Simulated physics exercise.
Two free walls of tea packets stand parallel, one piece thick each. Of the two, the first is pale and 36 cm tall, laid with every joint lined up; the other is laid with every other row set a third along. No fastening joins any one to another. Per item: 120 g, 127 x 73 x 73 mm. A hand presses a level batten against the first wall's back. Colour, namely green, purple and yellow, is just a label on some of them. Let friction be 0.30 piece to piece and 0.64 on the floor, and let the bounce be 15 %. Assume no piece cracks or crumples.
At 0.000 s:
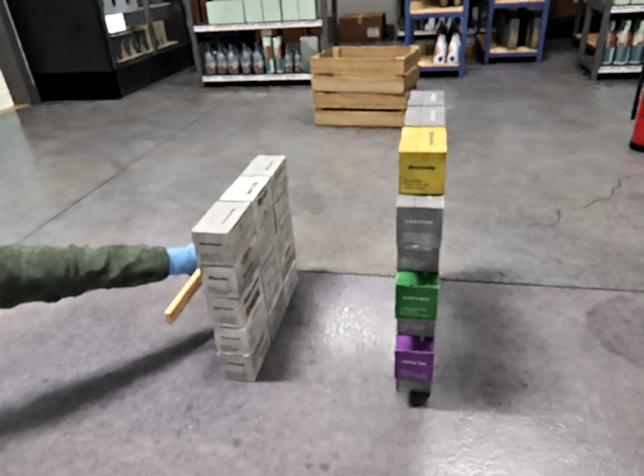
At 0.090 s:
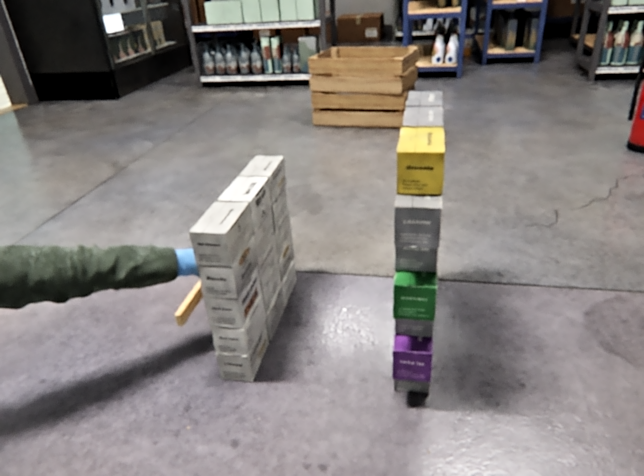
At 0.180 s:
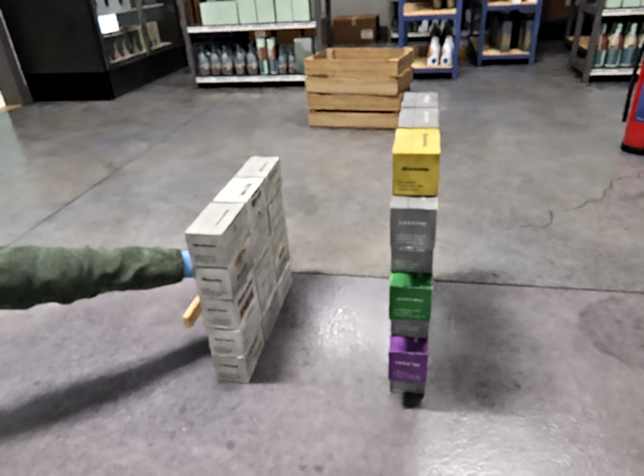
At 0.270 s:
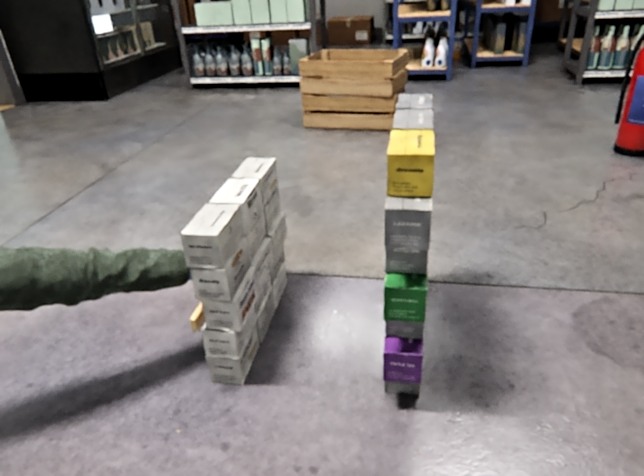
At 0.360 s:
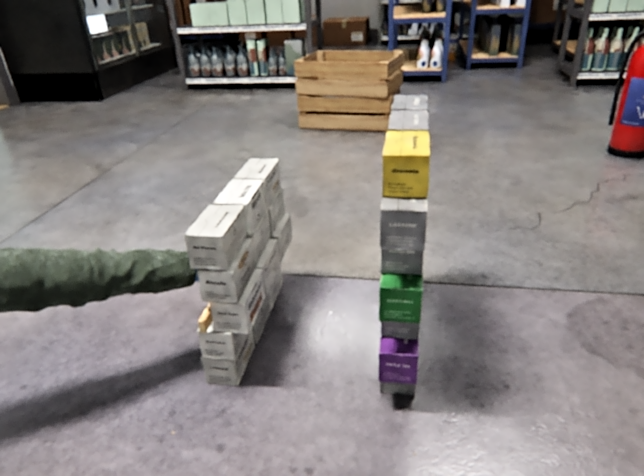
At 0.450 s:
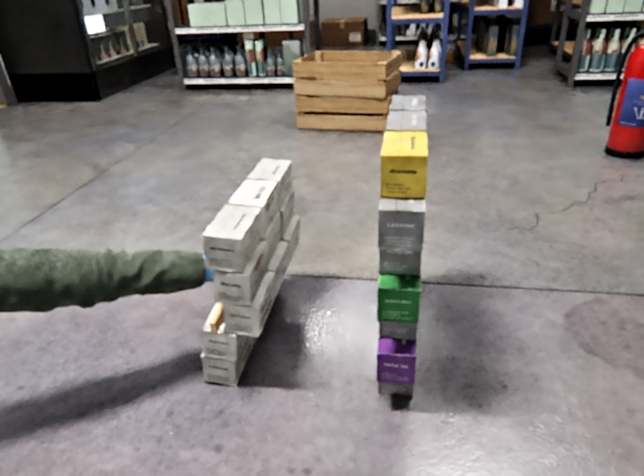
A gloved hand pushing a wooden batten into a pale wall of packets, shifting its middle rows right beside an undisturbed coloured stack.
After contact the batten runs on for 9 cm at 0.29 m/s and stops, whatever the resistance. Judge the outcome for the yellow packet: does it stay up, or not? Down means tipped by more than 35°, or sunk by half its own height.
For the yellow packet, the answer is it does.
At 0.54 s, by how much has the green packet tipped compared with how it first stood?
Something like 0°, more or less.
After 0.54 s, 0 of the pale wall down; none of the 21 packets of the second wall down; yellow packet unmoved.
After 0.70 s, 10 of the pale wall down; none of the 21 packets of the second wall down; yellow packet unmoved.
After 0.88 s, 11 of the pale wall down; none of the 21 packets of the second wall down, 18 disturbed; yellow packet shifted 11 mm; green packet shifted 16 mm.
At rest (1.9 s), 11 of the pale wall down; none of the 21 packets of the second wall down, 16 disturbed; yellow packet unmoved; purple packet shifted 15 mm; green packet shifted 13 mm. As the last picture would show them, middles, yellow packet near (407, 163), purple packet near (405, 348).
